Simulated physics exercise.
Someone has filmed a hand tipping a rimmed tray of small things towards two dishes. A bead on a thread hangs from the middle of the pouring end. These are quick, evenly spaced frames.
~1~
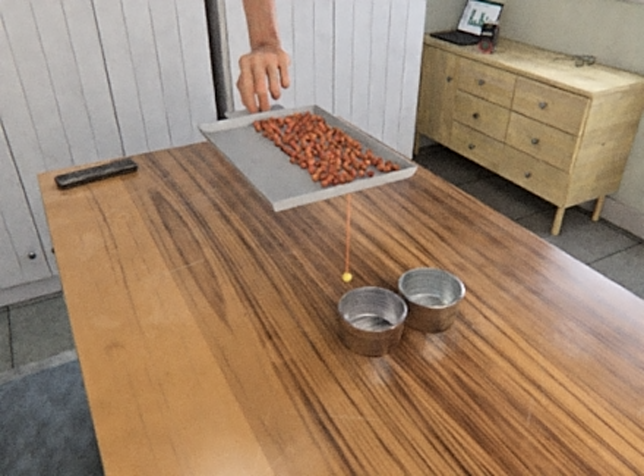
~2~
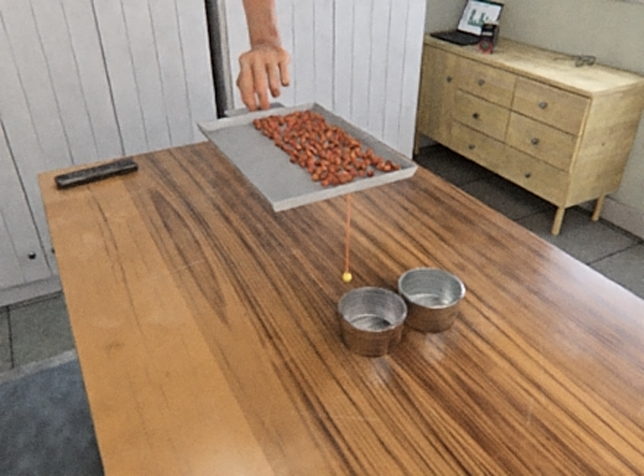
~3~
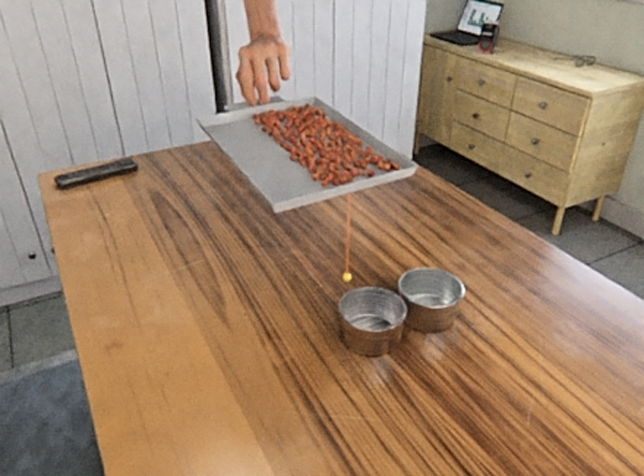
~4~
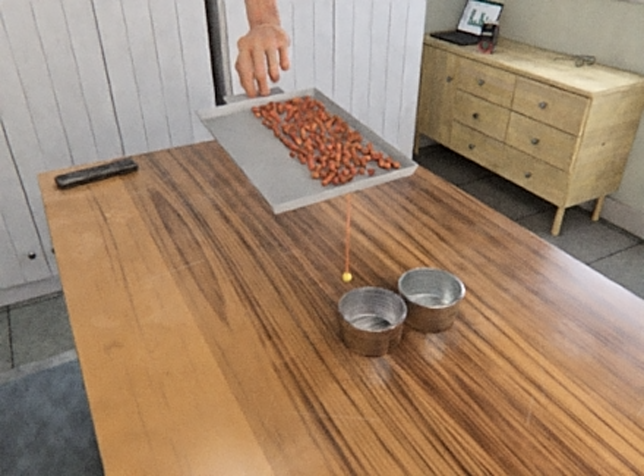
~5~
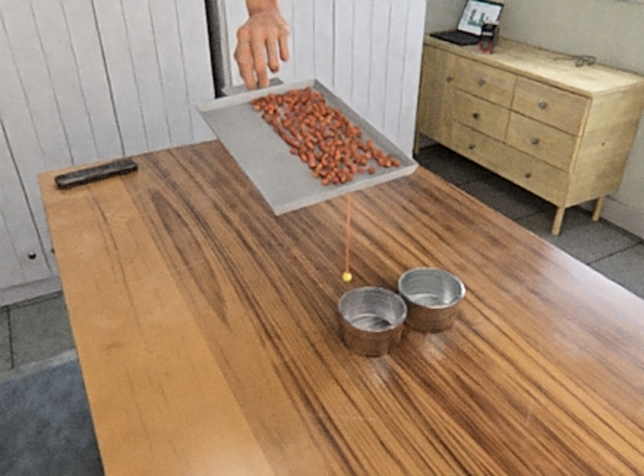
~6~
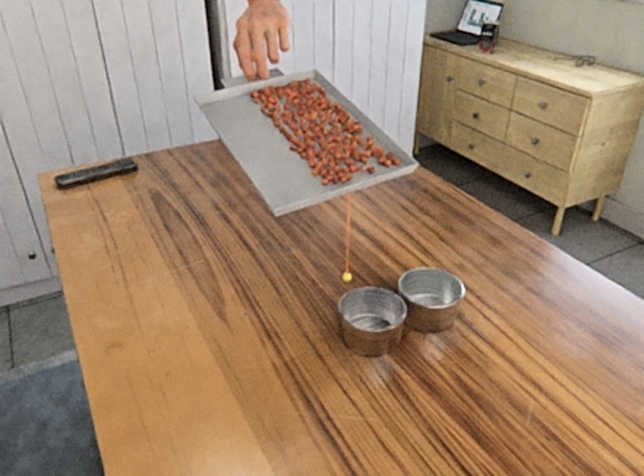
The clip shows a hand holding a rimmed tray of small reddish-brown pieces above two metal dishes on a wooden table, gradually raising the tray's far end so it tilts slightly more, while a yellow bead hangs below.
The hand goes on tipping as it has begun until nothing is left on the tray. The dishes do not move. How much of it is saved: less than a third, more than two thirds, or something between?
In the dishes lies under a third of it.
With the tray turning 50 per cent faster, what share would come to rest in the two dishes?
Close to 20 per cent.
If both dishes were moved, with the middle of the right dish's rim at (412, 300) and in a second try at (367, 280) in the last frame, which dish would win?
In turn: The left-hand dish; the dish on the left.
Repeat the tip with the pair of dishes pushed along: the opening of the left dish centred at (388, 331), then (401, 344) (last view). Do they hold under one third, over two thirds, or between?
One: Less than a third. Two: Less than a third.
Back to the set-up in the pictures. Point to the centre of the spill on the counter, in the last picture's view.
At about (292, 356).
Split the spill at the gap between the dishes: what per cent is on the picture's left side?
Close to 100 per cent.
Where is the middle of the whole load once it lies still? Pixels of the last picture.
At about (300, 355).
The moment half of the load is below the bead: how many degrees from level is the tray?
At some 105 degrees.
Just after the last frame, tray tipped steeply; almost all on the tray; just a few outside both; just a few in the air.
A moment on, tray tipped right over; the larger part on the tray; roughly a quarter outside both; about a tenth in the air.
Further on, tray tipped past a quarter turn; about a tenth in the left dish; the larger part outside both.
When it is over, tray tipped past a quarter turn; about a tenth in the left dish; not one in the right dish; the larger part outside both.
